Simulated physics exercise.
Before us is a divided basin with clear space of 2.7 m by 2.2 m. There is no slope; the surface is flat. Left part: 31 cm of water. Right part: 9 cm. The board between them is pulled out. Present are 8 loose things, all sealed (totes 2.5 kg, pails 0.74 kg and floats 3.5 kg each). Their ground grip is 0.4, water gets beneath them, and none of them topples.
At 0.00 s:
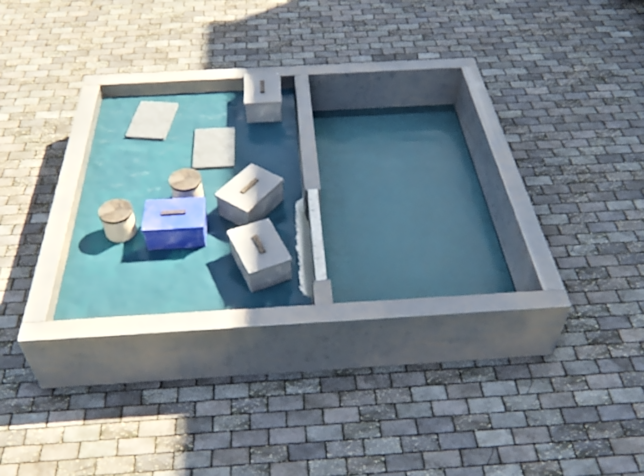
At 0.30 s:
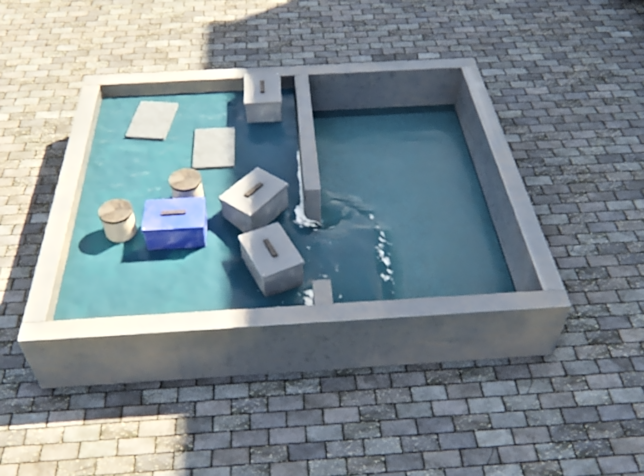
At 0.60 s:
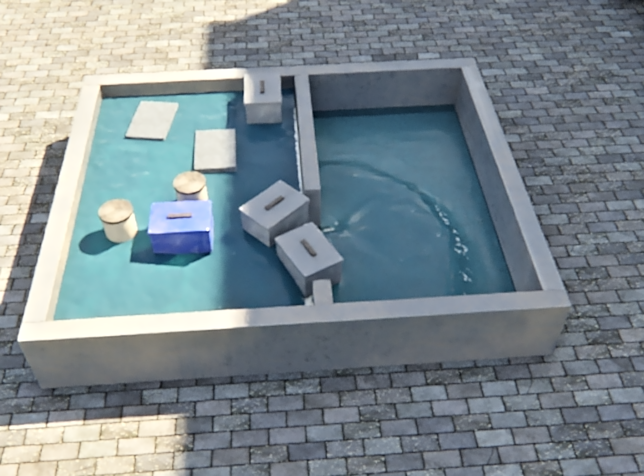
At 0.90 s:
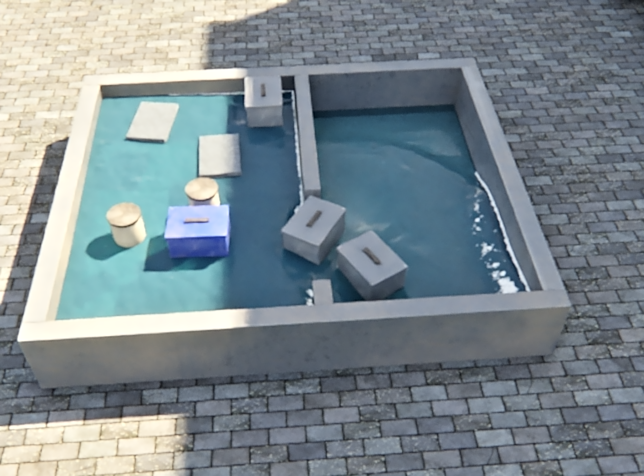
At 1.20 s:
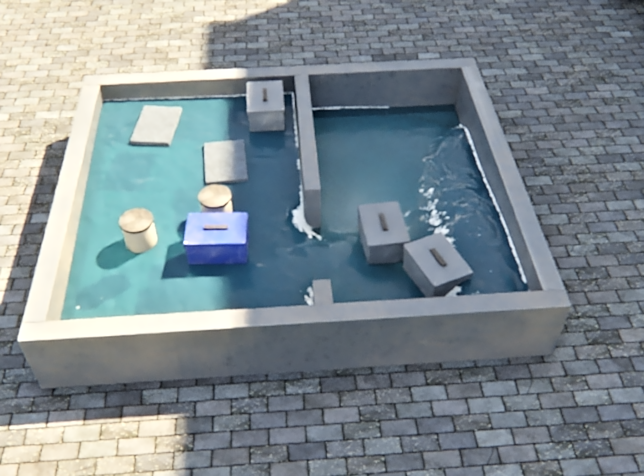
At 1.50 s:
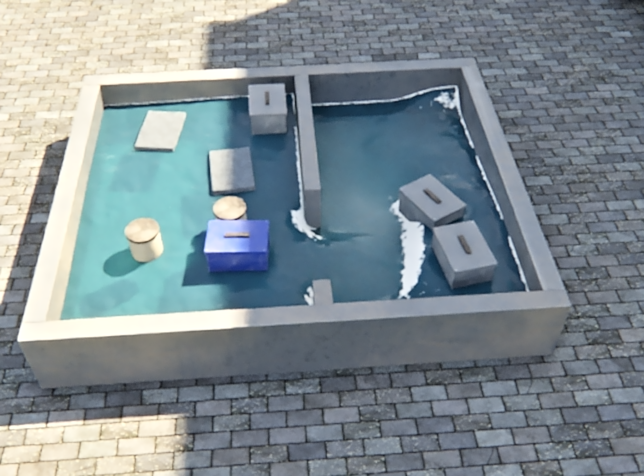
A large rectangular grey basin, split by a low wall, sits on sunlit grey paving, seen from above at an angle by a still camera. Blue-green water holds a blue box, three grey boxes, two round-topped pails and two flat pale slabs on the left. The divider's near section opens, water surges rightward, two grey boxes drift through the gap, and the blue box and others shift right more slowly.
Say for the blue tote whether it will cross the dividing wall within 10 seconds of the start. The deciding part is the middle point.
Makes it through.
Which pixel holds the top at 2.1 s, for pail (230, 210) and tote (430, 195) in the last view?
Near (263, 224) and (404, 129).
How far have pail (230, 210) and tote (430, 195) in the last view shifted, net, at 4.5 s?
Shifts: 200 cm / 120 cm.
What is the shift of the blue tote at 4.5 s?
Close to 200 cm.
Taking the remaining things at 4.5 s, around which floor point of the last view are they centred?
It sits at about (321, 213).
After 2.1 s the blue tote is near (284, 249), 0.7 m from its start, afloat; 2 of 8 are over the mark; 8 afloat.
After 4.5 s the blue tote is near (486, 229), 1.9 m from its start, afloat; 4 of 8 are over the mark; 8 afloat.
After 7.0 s the blue tote is near (409, 199), 1.5 m from its start, afloat; 4 of 8 are over the mark; 8 afloat.
After 10.0 s the blue tote is near (411, 138), 1.7 m from its start, afloat; 4 of 8 are over the mark; 8 afloat.
